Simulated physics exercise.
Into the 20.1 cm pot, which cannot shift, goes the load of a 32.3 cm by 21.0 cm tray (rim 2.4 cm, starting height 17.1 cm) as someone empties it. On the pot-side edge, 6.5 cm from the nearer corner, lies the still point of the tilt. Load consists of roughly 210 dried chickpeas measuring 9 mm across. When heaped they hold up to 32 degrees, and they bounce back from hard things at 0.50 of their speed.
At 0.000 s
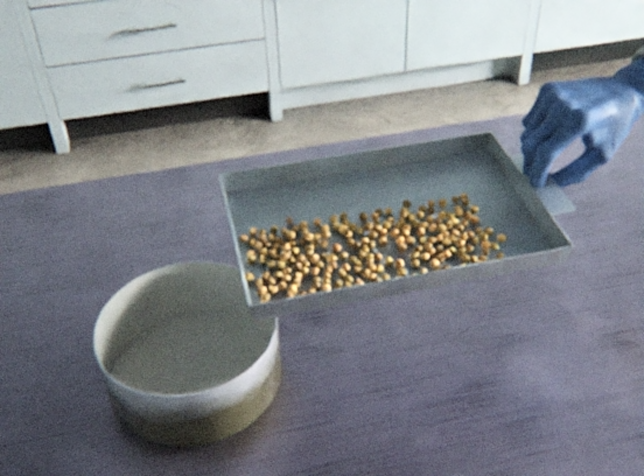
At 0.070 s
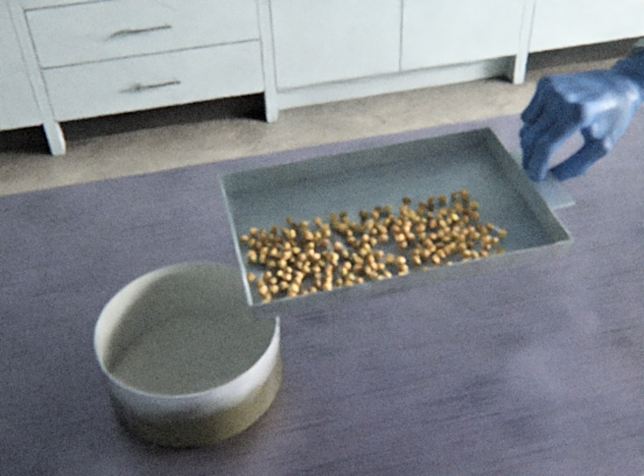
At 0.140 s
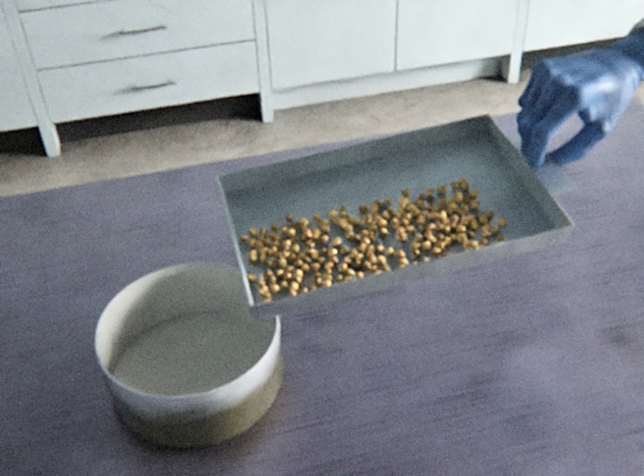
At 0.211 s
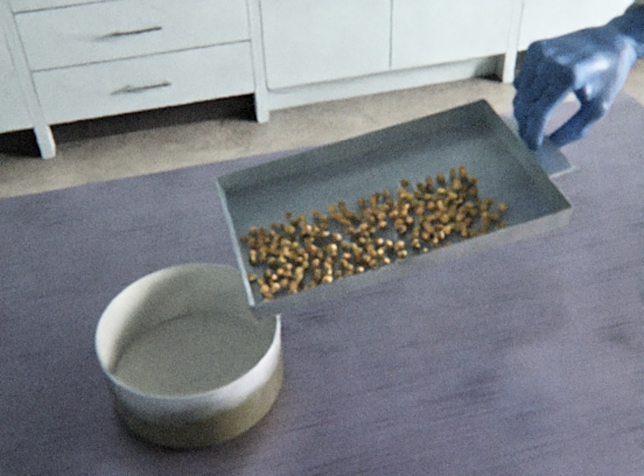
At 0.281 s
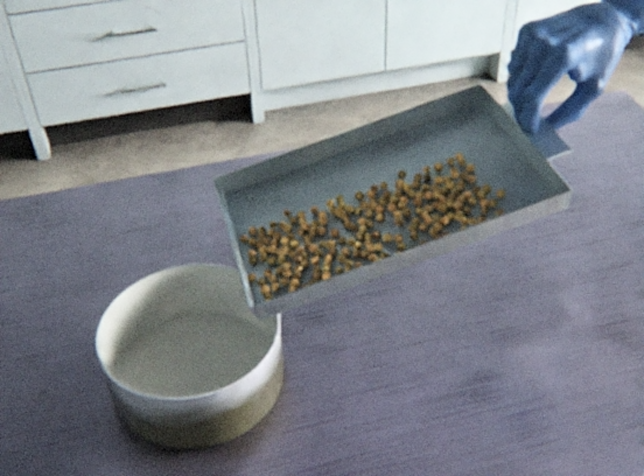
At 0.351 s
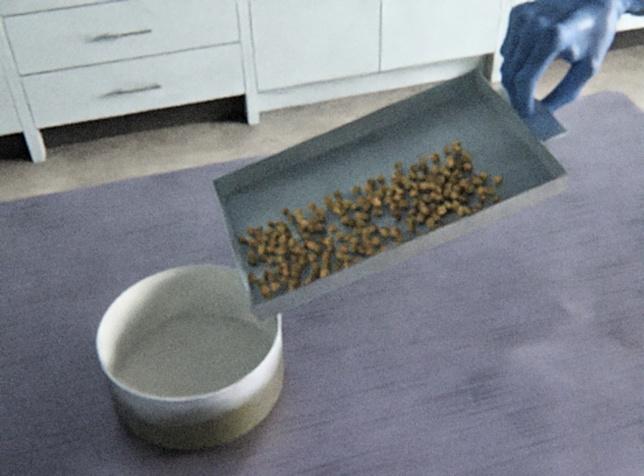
Blue-gloved hand raising the right end of a shallow metal tray of small round tan pieces beside an empty round pot.
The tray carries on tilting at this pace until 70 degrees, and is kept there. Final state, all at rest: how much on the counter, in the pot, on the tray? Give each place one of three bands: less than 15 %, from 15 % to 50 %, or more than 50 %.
Counter - less than 15 %; pot - less than 15 %; tray - more than 50 %.
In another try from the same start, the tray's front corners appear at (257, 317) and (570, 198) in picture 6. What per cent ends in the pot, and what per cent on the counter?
Pot 0; counter 0.
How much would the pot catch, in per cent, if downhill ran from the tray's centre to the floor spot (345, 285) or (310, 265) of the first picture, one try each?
About 0 per cent on the first try and 0 per cent on the second.
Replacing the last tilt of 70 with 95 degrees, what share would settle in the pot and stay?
In that case, near 95 percent.
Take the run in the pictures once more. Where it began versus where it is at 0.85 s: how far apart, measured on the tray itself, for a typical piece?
Displacement on the tray: Roughly 7 cm.
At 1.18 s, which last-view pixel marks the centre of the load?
The middle of the load should be near (260, 239) then.
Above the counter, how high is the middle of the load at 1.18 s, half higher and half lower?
Height: Around 22 cm.
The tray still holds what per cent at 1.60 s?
Estimate: Near 100 in a hundred.
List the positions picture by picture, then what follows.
The first frame shows tray tilt 0 degrees, front corners at (252, 302) and (568, 244); middle of the pieces at (365, 249); pot at (185, 323).
The second frame shows tray tilt 1 degrees, front corners at (253, 303) and (569, 238); middle of the pieces at (365, 247).
The third frame shows tray tilt 4 degrees, front corners at (253, 303) and (569, 223), lowest corner left back; middle of the pieces at (365, 242).
The fourth frame shows tray tilt 8 degrees, front corners at (253, 303) and (569, 206), lowest corner left back; middle of the pieces at (364, 236).
The fifth frame shows tray tilt 12 degrees, front corners at (253, 304) and (567, 189), lowest corner left back; middle of the pieces at (363, 230).
The sixth frame shows tray tilt 15 degrees, front corners at (253, 305) and (564, 172), lowest corner left back; middle of the pieces at (360, 224); pot at (189, 326). The tray's pace is about 55 degrees a second.
After 0.85 s, tilt 42 degrees; the tray holds 100 %, the pot 0 %.
After 1.18 s, tilt 59 degrees; the tray holds 100 %, the pot 0 %.
After 1.60 s, tilt 70 degrees; the tray holds 100 %, the pot 0 %.
At rest (1.9 s), counter 0 %, pot 0 %, tray 100 %.
